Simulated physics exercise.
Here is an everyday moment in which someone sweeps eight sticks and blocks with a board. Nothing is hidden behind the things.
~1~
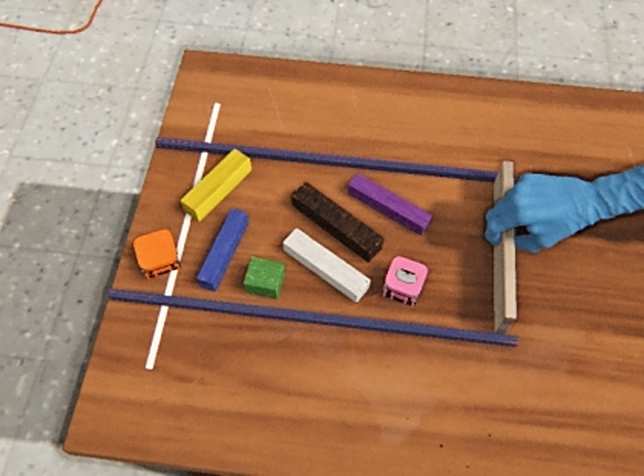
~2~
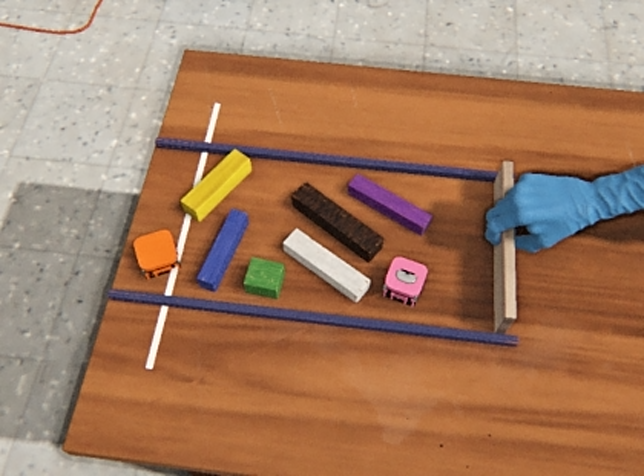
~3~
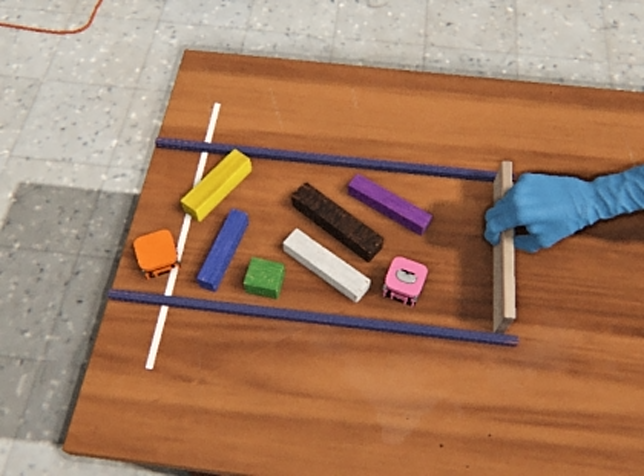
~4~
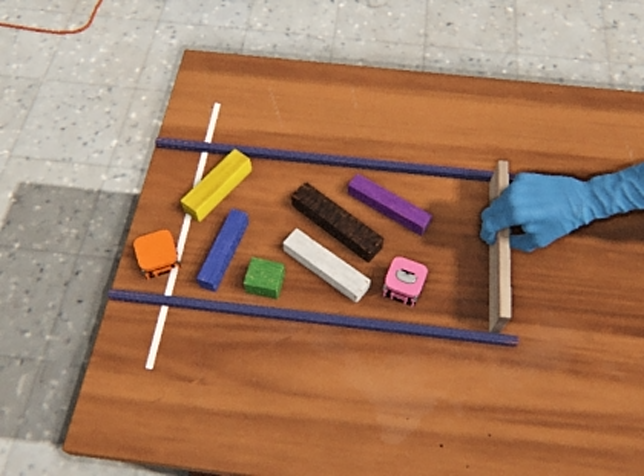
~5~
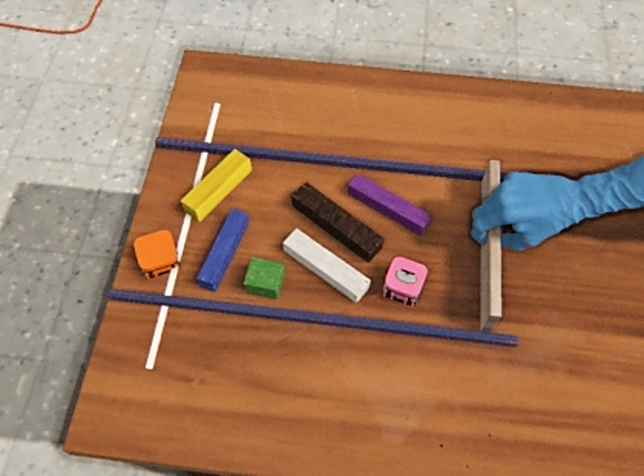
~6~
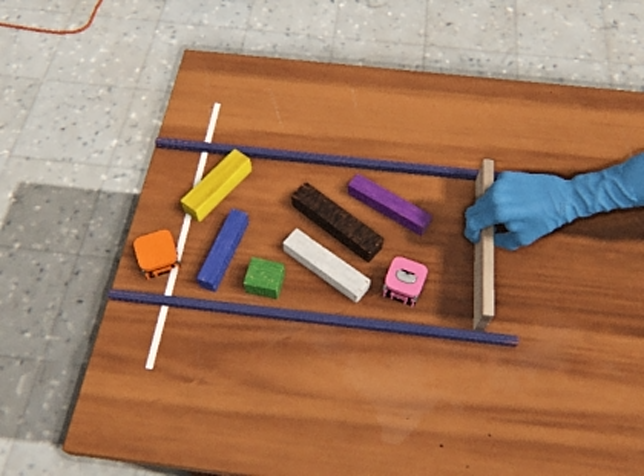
A blue-gloved hand slides an upright board slightly left toward colorful, motionless sticks and blocks.
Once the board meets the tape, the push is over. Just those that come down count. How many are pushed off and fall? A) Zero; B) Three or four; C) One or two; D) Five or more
Answer: B.
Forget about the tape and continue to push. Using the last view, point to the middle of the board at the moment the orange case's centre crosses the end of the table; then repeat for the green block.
Roughly (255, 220); for the second one, roughly (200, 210).
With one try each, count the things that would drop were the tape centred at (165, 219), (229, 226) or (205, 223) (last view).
You'd get 5, then 1, then 2.
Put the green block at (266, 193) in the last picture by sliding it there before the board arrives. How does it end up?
It stays put.
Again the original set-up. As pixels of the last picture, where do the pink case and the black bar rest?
Around (156, 262) and around (161, 202).
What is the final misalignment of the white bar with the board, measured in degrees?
About 0 degrees.
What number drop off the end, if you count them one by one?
A count of exactly 4.
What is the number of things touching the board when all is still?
I count 2 of them.
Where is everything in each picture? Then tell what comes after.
The first picture shows orange case (158, 254); yellow stick (217, 185); blue bar (224, 250); board (504, 245); tape (187, 221).
The second picture shows yellow stick (217, 185); board (504, 245).
The third picture shows blue bar (224, 250); green block (265, 278).
The fourth picture shows orange case (158, 255); white bar (326, 265).
The fifth picture shows yellow stick (217, 185); pink case (405, 282).
The sixth picture shows orange case (158, 255); yellow stick (217, 185); blue bar (224, 250); board (484, 243); tape (187, 221).
Early on, none off yet; orange case at rest near (158, 255); yellow stick at rest near (217, 185); blue bar at rest near (224, 250).
Finally, the number that fall off is three or four; lost, green block, blue bar, yellow stick and orange case.
